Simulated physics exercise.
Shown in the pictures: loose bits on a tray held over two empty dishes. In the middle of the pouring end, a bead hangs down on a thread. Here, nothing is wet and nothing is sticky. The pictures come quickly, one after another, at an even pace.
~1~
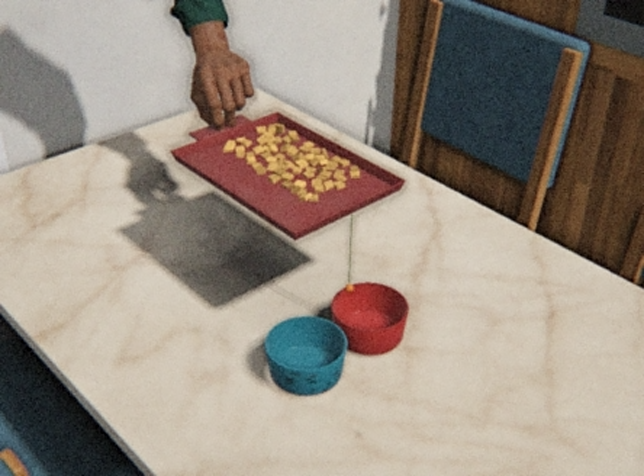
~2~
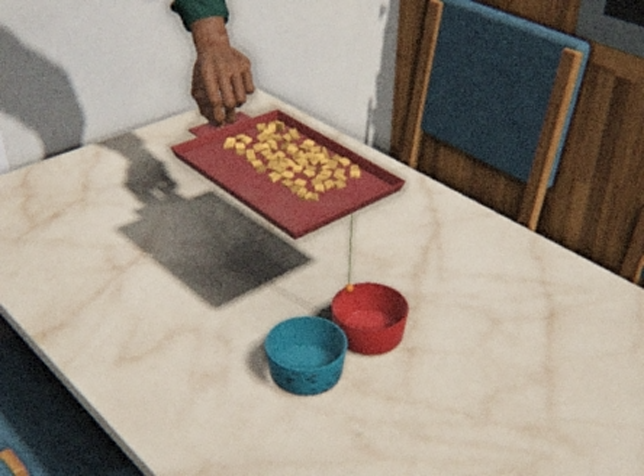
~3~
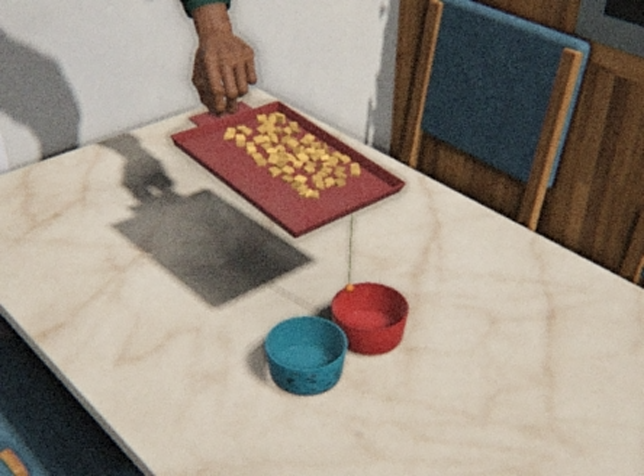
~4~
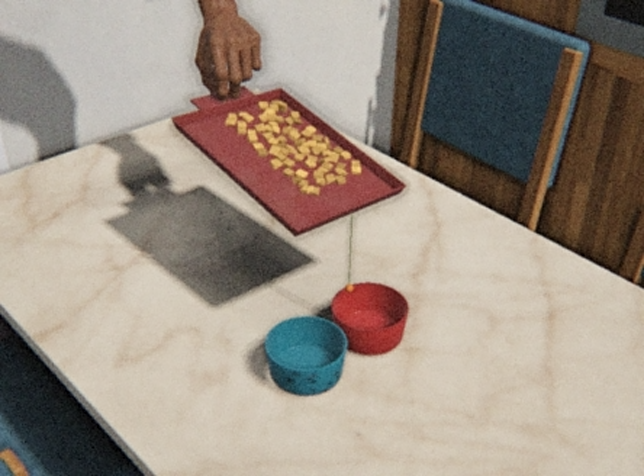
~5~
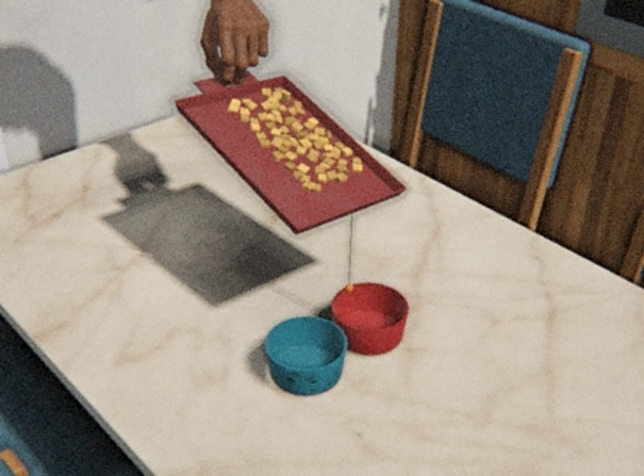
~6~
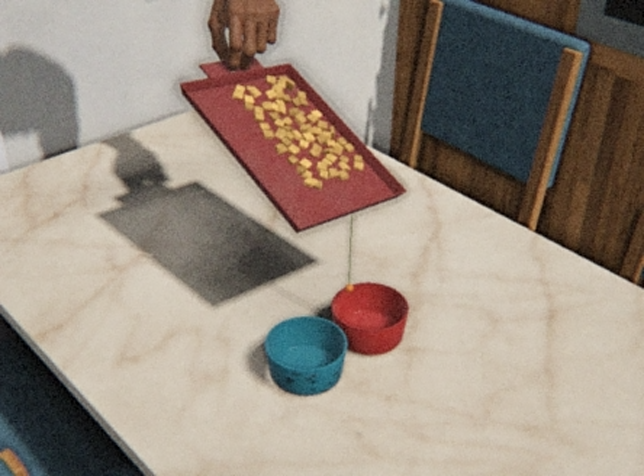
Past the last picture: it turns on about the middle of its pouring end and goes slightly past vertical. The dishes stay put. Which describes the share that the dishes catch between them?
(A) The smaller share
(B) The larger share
The smaller share (A).
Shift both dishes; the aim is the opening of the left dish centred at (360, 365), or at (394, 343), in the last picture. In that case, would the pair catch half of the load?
Catch, run one: Below the halfway mark; run two: Below the halfway mark.
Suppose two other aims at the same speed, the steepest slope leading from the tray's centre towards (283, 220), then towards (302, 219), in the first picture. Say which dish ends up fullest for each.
The left-side dish first and the left-side dish second.
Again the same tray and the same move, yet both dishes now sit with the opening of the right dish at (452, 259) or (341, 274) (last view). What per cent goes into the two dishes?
Some 80 percent in the first case, 0 percent in the second.
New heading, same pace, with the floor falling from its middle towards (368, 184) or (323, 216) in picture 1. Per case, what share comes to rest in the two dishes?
Lab note: Case 1 near 0 %, case 2 near 90 %.
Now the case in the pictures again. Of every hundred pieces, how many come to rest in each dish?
So the left dish gets 0 % of the load, while the right one gets 20 %.
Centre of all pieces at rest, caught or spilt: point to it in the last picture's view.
Once it all stops, the middle lies near (416, 315).
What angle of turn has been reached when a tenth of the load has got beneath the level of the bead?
The angle is roughly 80° at that point.
Just after the last frame, tray tipped steeply; the larger part on the tray; roughly a quarter in the air.
A moment on, tray tipped past a quarter turn; just a few on the tray; roughly a quarter in the right dish; roughly two thirds outside both; roughly a quarter in the air.
Further on, tray tipped past a quarter turn; roughly a quarter in the right dish; the larger part outside both.
When it is over, tray tipped past a quarter turn; not one in the left dish; roughly a quarter in the right dish; the larger part outside both.
